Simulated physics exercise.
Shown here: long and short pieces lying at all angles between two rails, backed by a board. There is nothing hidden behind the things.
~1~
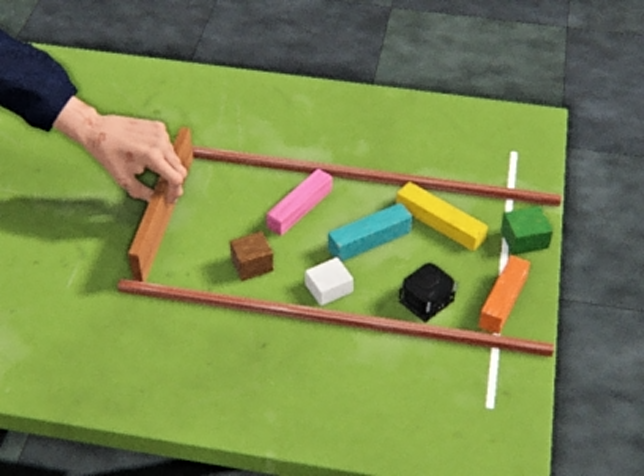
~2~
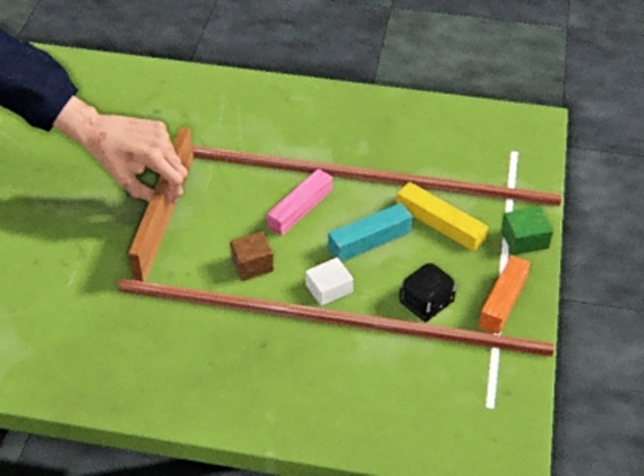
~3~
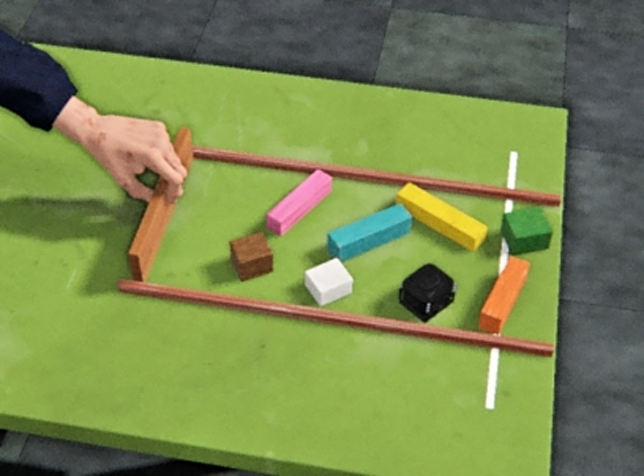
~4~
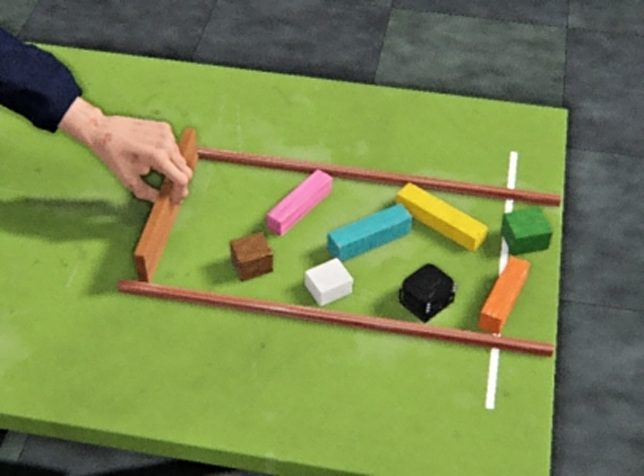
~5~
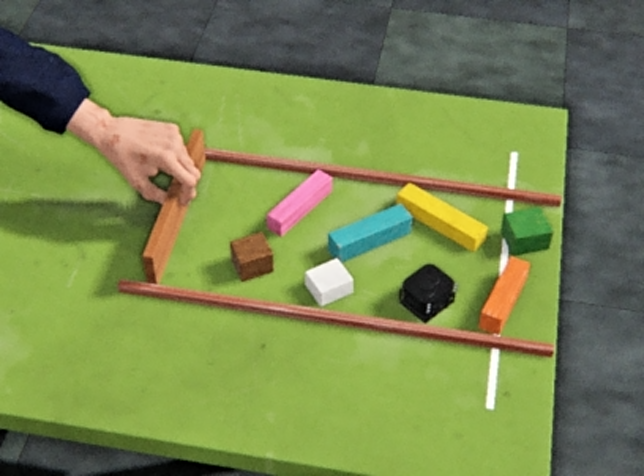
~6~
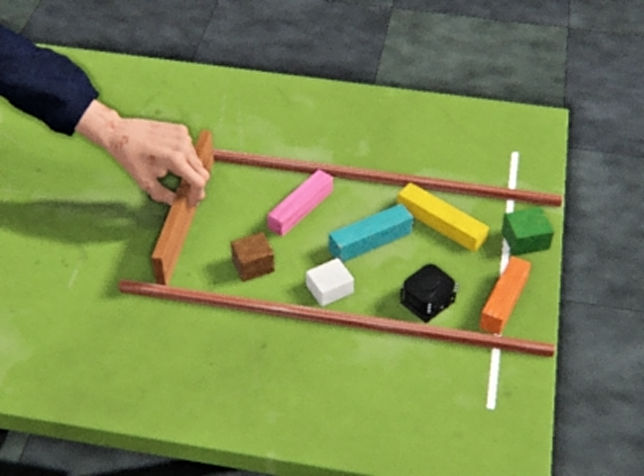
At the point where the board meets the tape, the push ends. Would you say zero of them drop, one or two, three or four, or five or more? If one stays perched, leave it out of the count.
I'd go with three or four.
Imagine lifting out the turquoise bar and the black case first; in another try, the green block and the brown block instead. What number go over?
The counts would be 1 and 1.
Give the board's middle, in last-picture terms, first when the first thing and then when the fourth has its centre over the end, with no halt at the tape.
First around (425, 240), then around (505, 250).
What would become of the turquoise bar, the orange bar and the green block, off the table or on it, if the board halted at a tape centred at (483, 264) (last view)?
OK, so the turquoise bar stays where it is, the orange bar comes off, and the green block? It comes off.
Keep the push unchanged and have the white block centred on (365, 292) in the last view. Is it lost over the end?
From that start it hangs on.
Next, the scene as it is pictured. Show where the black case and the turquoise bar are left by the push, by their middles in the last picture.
First object: (560, 300); second object: (544, 256).
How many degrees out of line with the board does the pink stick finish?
I'd say it's about 0° out of line.
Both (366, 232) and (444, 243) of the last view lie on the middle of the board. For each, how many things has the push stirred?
The number moved is 6 and then 8.
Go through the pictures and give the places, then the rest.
Green block (527, 230); orange bar (505, 294); yellow bar (441, 216); board (163, 203); tape (503, 267), in the first picture.
Orange bar (505, 295); black case (428, 292), in the second picture.
Yellow bar (441, 217); board (163, 203), in the third picture.
Green block (526, 231); pink stick (300, 203), in the fourth picture.
Orange bar (505, 295); white block (329, 282), in the fifth picture.
Green block (527, 231); orange bar (505, 295); yellow bar (442, 217); board (185, 206); tape (504, 267), in the sixth picture.
Soon after, none off yet; green block at rest near (527, 231); orange bar at rest near (505, 295); yellow bar at rest near (442, 217).
After that, none off yet; green block at rest near (527, 231); orange bar at rest near (505, 295); yellow bar moving near (448, 212).
And then, one off so far; green block on its side near (589, 268); orange bar displaced a little near (543, 303); yellow bar displaced about its own width near (527, 222).
In the end, the number that fall off is three or four; gone, yellow bar, orange bar and green block.
